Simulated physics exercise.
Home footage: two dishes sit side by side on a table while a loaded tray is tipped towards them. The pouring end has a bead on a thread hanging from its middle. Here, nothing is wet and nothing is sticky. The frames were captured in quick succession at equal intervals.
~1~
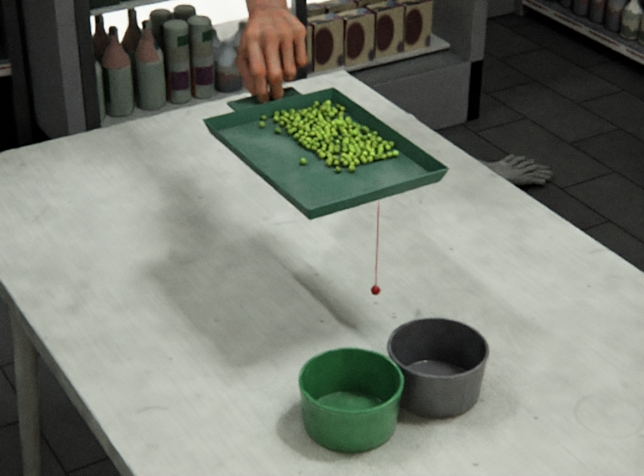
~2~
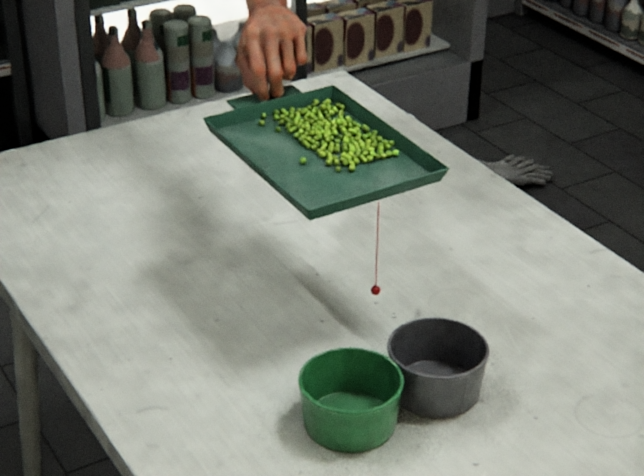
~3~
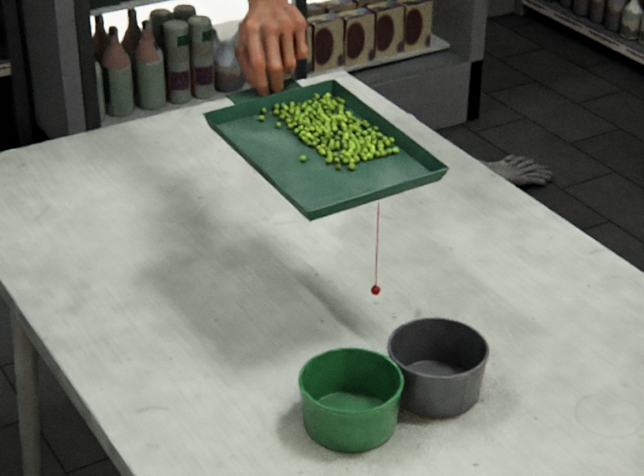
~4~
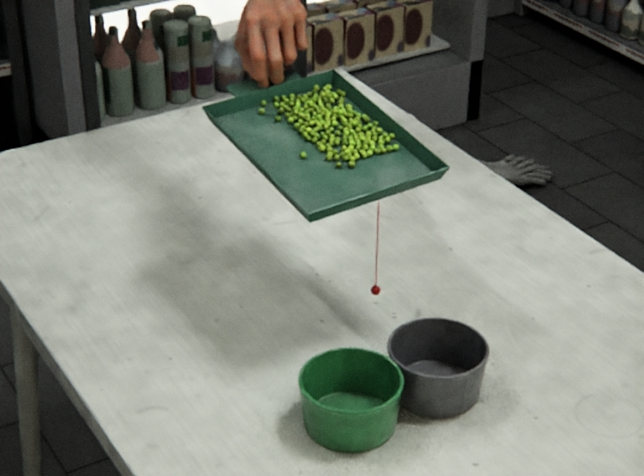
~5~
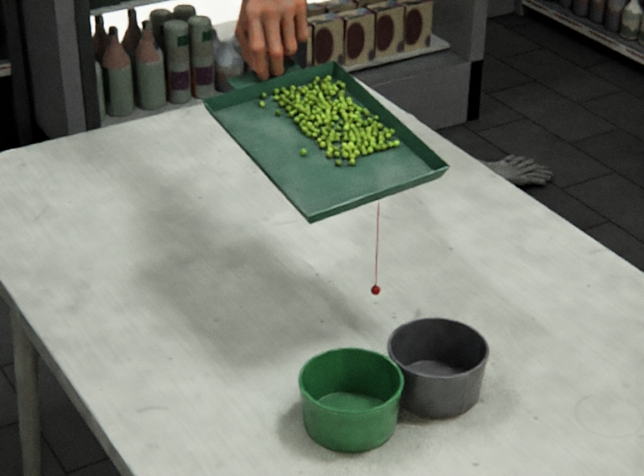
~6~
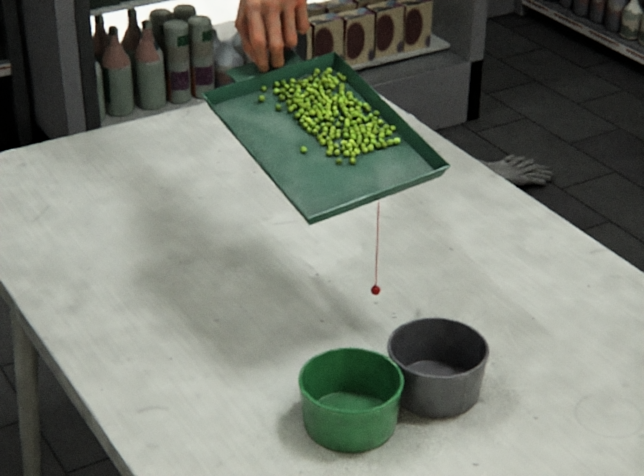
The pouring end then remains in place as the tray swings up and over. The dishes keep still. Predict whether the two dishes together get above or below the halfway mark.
Below.
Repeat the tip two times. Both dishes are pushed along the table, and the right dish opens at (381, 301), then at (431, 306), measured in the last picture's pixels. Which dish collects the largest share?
The first try favours the leftmost one, and the second try favours the leftmost one.
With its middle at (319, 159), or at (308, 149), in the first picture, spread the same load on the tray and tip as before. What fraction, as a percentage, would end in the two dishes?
About 0 %, then about 10 %.
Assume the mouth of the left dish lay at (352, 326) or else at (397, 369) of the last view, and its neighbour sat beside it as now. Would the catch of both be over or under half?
Past half, then shy of half.
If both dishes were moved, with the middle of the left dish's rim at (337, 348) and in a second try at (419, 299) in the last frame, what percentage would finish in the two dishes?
First try: Roughly 90 per cent; second try: Roughly 0 per cent.
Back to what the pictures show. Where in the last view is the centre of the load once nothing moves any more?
(311, 381).
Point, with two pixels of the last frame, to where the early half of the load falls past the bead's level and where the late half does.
Earlier half at (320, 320), later half at (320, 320).
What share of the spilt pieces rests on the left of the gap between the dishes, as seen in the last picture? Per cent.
Estimate: About 100 per cent.
Soon after the last picture, tray tipped steeply; most on the tray; a stray few in the left dish; a small part outside both; a stray few in the air.
A little later, tray tipped right over; a small part on the tray; a stray few in the left dish; a stray few in the right dish; about two thirds outside both; about a quarter in the air.
Later still, tray tipped past a quarter turn; a small part in the left dish; a stray few in the right dish; nearly all outside both.
At rest, tray tipped past a quarter turn; a small part in the left dish; a stray few in the right dish; nearly all outside both.
